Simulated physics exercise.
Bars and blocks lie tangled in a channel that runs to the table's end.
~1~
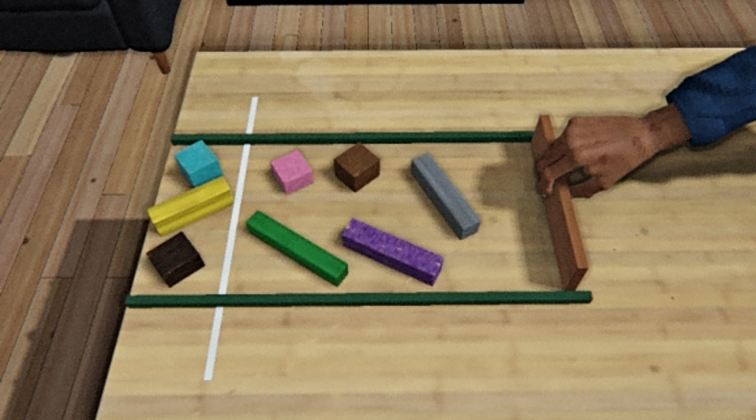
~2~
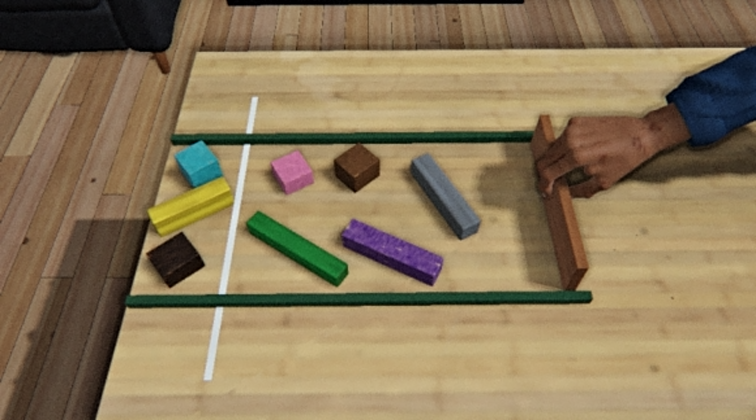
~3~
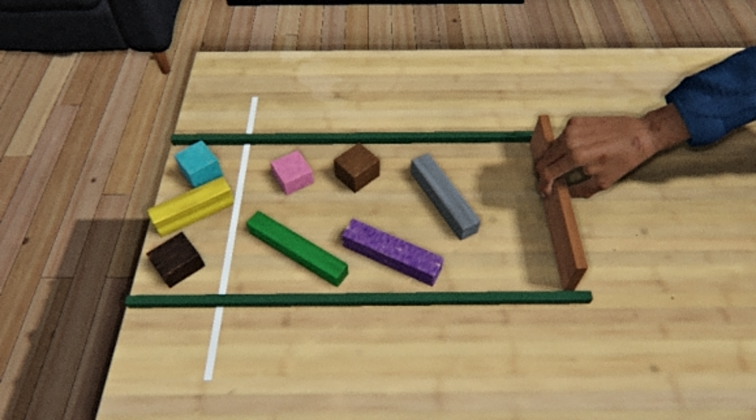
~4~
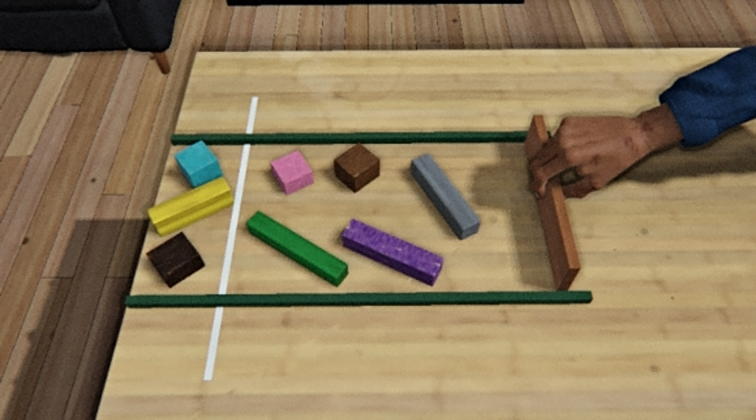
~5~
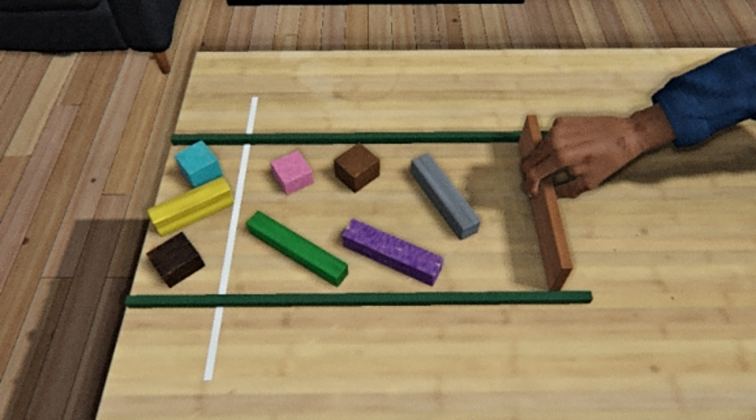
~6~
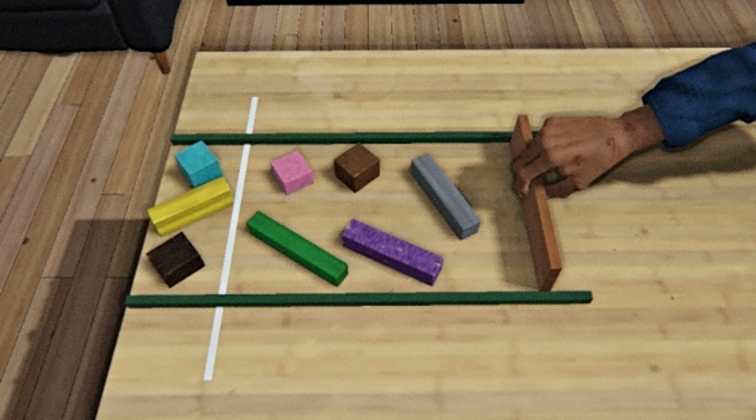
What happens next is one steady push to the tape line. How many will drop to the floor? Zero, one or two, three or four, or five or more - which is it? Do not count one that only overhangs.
Off the edge: One or two.
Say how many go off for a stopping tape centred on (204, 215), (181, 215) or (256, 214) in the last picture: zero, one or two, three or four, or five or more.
In turn: Either three or four; five or over; just one or two.
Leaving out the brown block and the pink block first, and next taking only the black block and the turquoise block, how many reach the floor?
You'd count 0 the first time and 1 the second time.
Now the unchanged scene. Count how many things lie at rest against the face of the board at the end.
Well, it touches 2.
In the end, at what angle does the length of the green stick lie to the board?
It measures close to 35 degrees.
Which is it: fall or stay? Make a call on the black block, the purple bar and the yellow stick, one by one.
Black block - still on top, purple bar - still on top, yellow stick - gone.
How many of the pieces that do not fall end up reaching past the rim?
The number overhanging is 3.
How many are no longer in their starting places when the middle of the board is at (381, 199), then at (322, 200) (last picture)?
I make it 3 at the first spot and 5 at the other.
A little later, none off yet; black block at rest near (176, 260); turquoise block at rest near (199, 166); yellow stick at rest near (192, 207).
When it is over, the number that fall off is one or two; down, yellow stick and turquoise block.
